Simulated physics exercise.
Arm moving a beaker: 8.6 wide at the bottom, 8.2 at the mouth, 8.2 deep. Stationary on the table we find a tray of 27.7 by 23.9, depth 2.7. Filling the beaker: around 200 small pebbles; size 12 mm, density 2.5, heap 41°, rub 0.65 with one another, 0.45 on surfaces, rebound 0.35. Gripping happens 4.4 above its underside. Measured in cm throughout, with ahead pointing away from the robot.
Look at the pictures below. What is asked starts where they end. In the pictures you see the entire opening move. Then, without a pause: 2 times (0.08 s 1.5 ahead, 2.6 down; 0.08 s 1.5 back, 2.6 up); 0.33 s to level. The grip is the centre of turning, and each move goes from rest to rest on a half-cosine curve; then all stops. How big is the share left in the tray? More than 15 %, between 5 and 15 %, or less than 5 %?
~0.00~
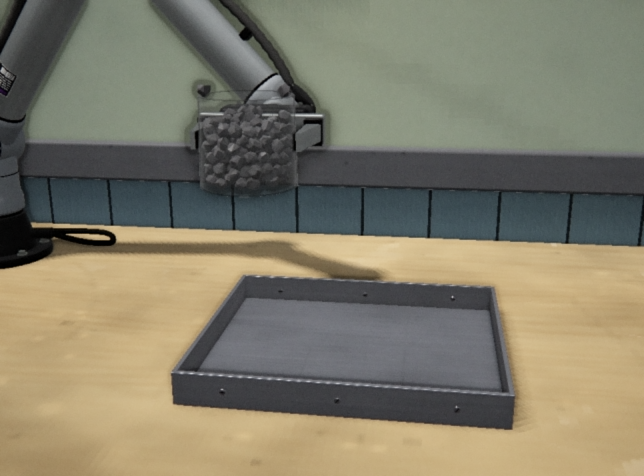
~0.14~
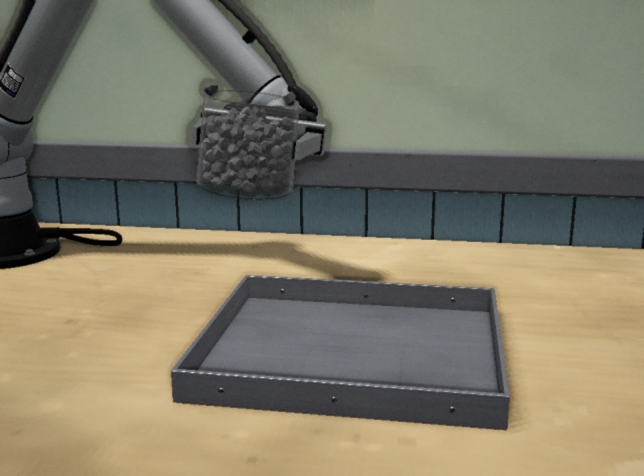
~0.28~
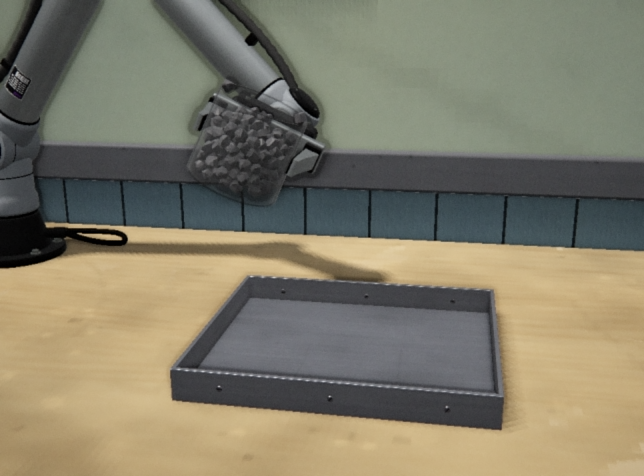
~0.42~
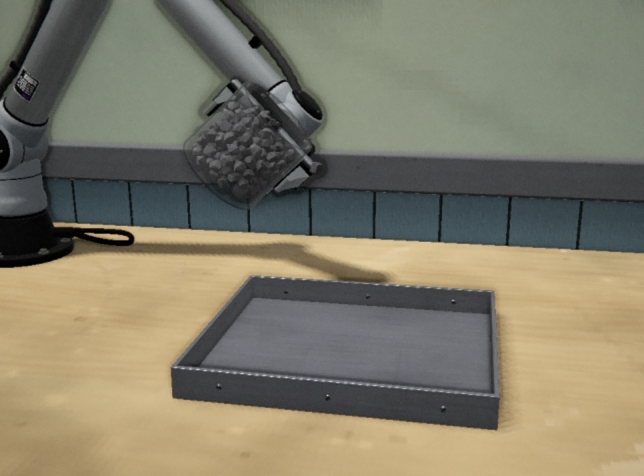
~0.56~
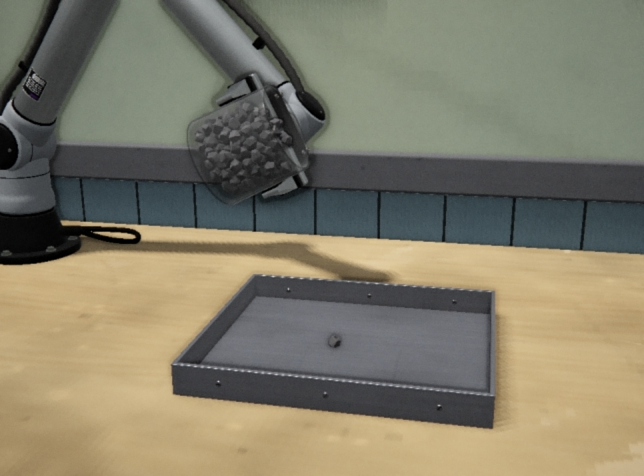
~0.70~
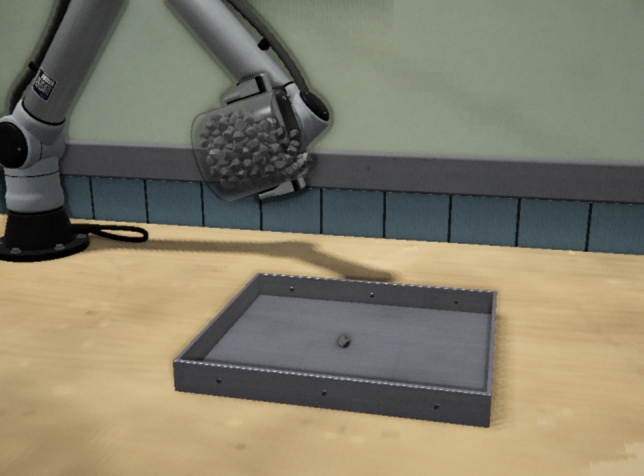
Between 5 and 15 %.
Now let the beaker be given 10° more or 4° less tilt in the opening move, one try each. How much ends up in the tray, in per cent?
It would be around 20 and 10 per cent.
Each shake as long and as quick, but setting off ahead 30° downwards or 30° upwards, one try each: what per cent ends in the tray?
20 and 60 %.
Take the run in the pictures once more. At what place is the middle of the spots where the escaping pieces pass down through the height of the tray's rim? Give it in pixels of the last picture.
They come through centred close to (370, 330).
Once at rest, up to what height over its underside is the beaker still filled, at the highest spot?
8.0 cm.
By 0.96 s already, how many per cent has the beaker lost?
About 5 per cent.
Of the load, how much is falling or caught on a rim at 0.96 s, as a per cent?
It amounts to roughly 3 in a hundred.
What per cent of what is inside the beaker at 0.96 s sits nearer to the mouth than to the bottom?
I'd guess about 45 percent of it.
By 0.96 s, tilted 71° forward, highest piece 21 above the table; 190 in the beaker, 4 in the tray, 5 in flight or on a rim.
By 1.22 s, tilted 24° forward, highest piece 23 above the table; 179 in the beaker, 18 in the tray, 2 in flight or on a rim.
By 1.55 s, level, highest piece 24 above the table; 179 in the beaker, 20 in the tray.
By 2.60 s, level, highest piece 24 above the table; 179 in the beaker, 20 in the tray.
Final count, 179 in the beaker, 20 in the tray. That is 10 % in the tray.
